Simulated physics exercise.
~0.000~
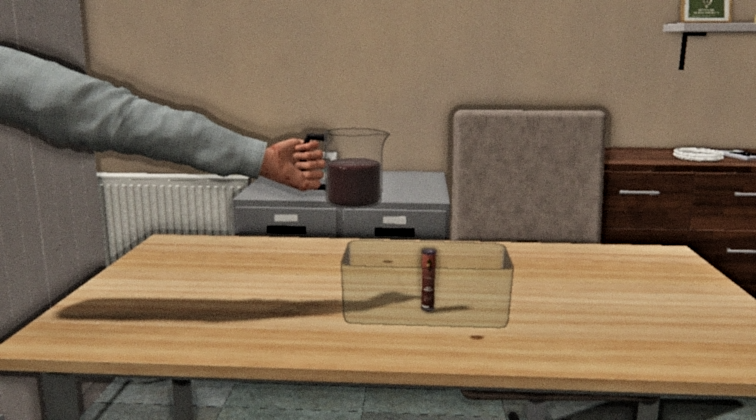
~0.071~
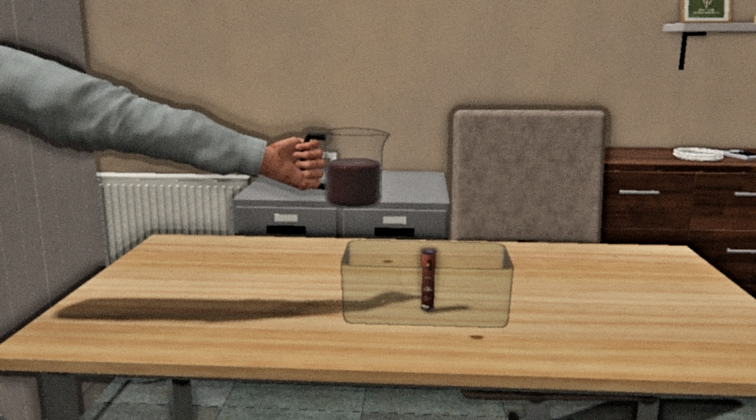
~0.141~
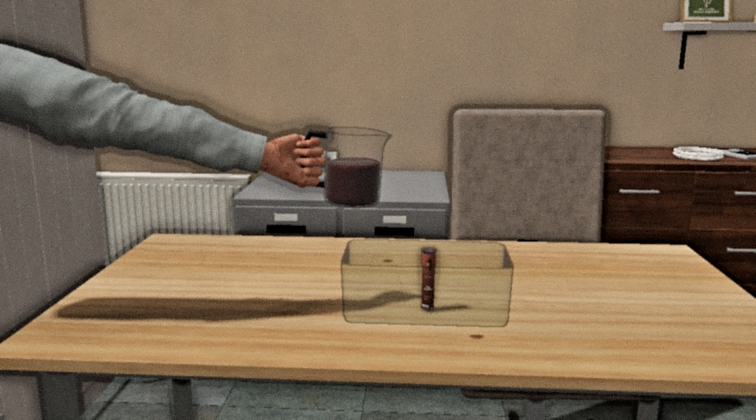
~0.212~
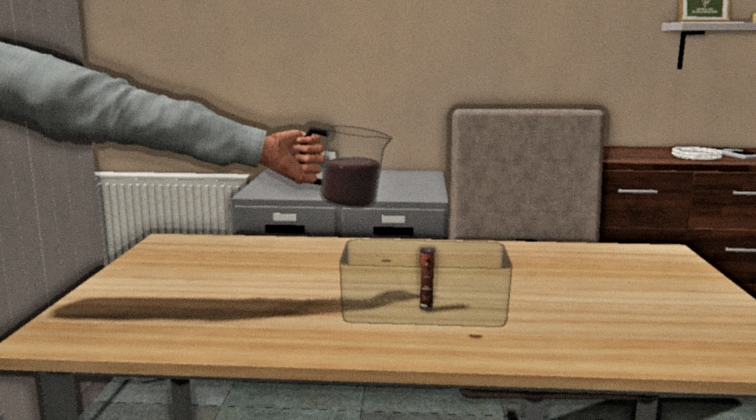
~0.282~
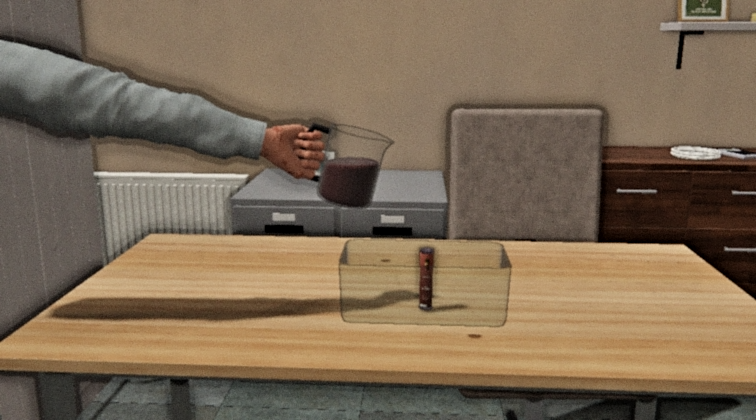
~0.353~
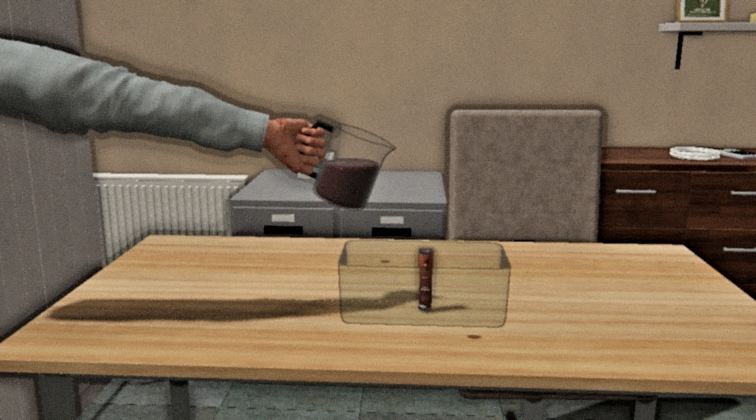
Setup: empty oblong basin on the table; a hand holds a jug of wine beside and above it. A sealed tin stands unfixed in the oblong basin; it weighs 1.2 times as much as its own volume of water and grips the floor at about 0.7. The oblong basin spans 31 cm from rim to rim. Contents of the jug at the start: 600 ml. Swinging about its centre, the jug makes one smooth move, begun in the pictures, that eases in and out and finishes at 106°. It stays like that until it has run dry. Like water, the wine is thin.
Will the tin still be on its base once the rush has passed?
No, it gets tipped over.
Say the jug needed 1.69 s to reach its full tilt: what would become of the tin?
In that case the tin overturns.
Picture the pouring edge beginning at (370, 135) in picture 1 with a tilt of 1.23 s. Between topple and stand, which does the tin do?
After that, the tin overturns.
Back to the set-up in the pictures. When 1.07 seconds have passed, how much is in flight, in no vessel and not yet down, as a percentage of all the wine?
Near 26 per cent, I'd say.
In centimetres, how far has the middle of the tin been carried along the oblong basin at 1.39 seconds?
It has moved some 8 cm.
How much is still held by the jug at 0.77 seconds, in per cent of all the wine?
Some 92 per cent.
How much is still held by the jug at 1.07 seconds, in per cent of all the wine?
36 per cent or so.
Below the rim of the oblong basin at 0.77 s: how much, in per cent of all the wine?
Roughly 0 percent.
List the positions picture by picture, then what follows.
In the first frame, it leans 0°; its right rim is at (390, 133); the wine meets the walls at (327, 162) and (381, 163); the oblong basin's rim runs from (345, 253) to (509, 257); the tin's top is at (429, 254).
In the second frame, it leans 1°; its right rim is at (390, 134); the wine meets the walls at (327, 163) and (381, 163).
In the third frame, it leans 3°; its right rim is at (392, 135); the wine meets the walls at (327, 162) and (380, 162).
In the fourth frame, it leans 8°; its right rim is at (393, 138); the wine meets the walls at (326, 162) and (380, 162).
In the fifth frame, it leans 13°; its right rim is at (394, 142); the wine meets the walls at (324, 162) and (380, 163).
In the sixth frame, it leans 20°; its right rim is at (396, 148); the wine meets the walls at (322, 164) and (380, 163).
Then, 0.77 s in, the tilt is 73° and 93 per cent is still to pour; the tin stands where it began.
Then, 1.07 s in, the tilt is 102° and 36 per cent is still to pour; the tin stands where it began.
Then, 1.39 s in, the tilt is 106° and 4 per cent is still to pour; the tin lies on its side.
Then, 1.73 s in, the tilt is 106° and 0 per cent is still to pour; the tin lies on its side.
Finally, the tin lies on its side.
